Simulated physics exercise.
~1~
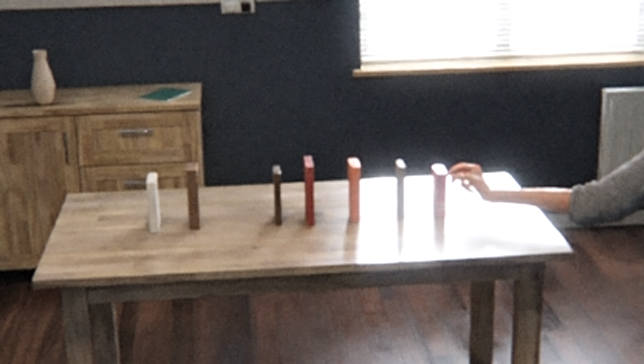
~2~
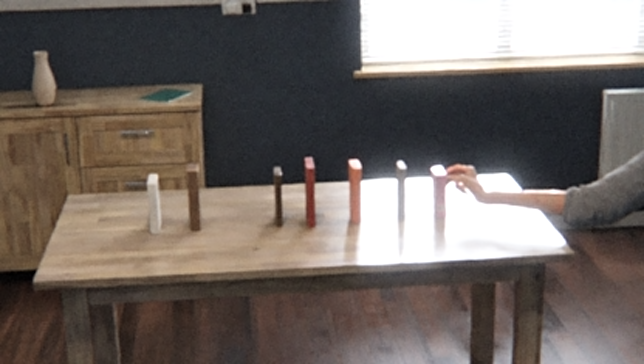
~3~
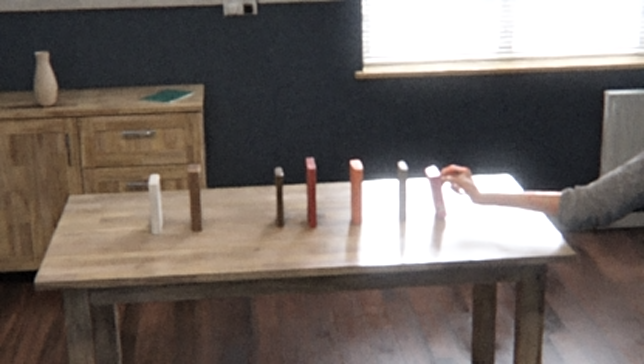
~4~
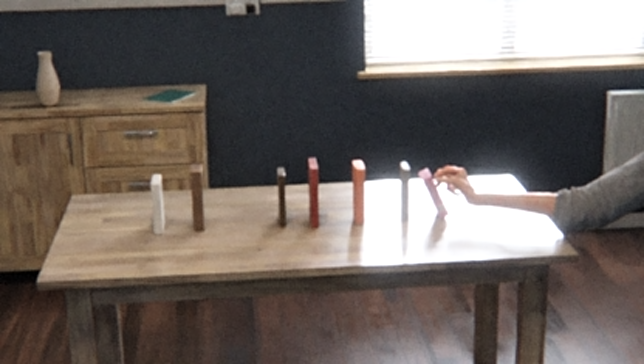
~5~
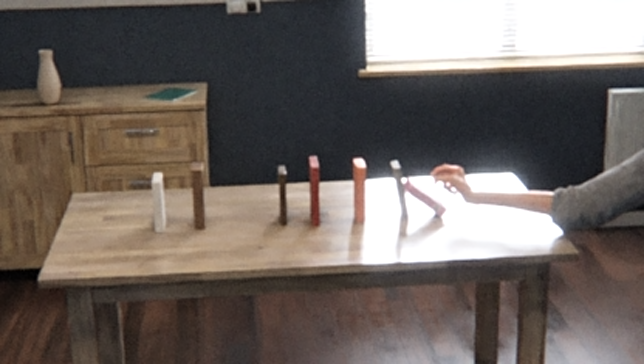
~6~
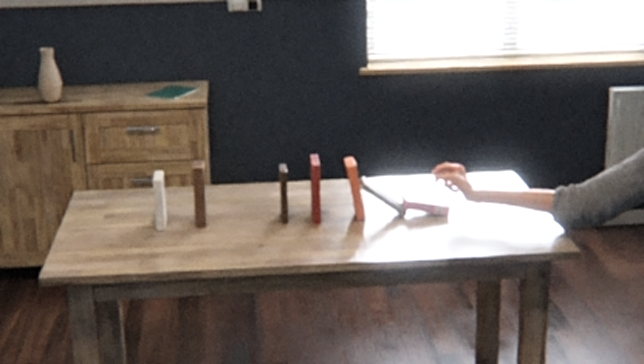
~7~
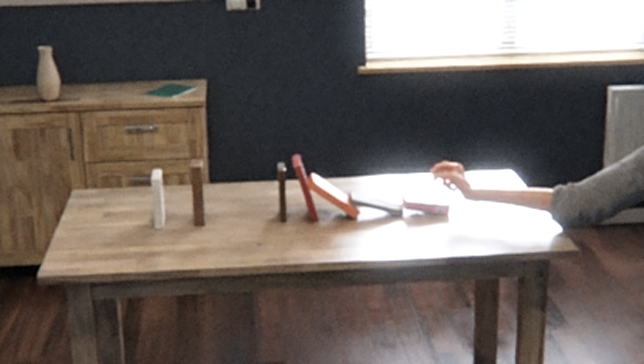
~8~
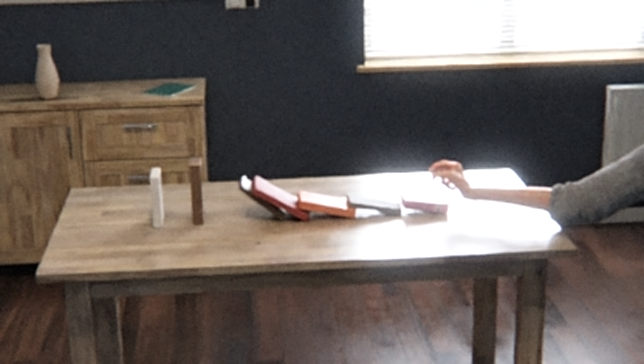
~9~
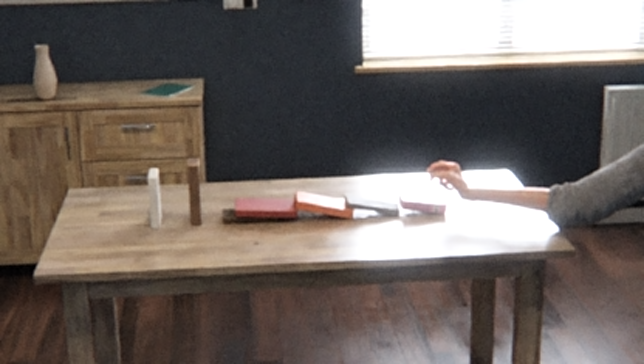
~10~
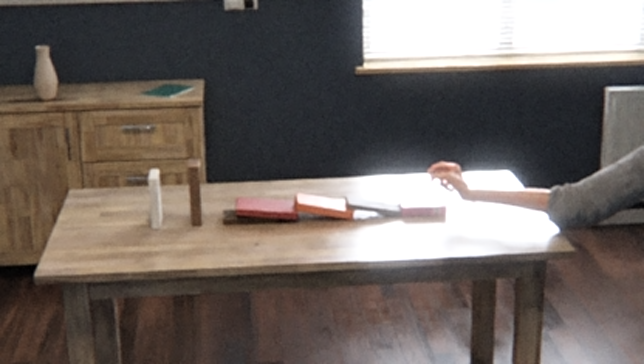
We see a hand tip the pink packet leftward on a wooden table, knocking down the grey, orange, red and black pieces in turn, until all five lie toppled while the brown board and white block at the left stay standing.
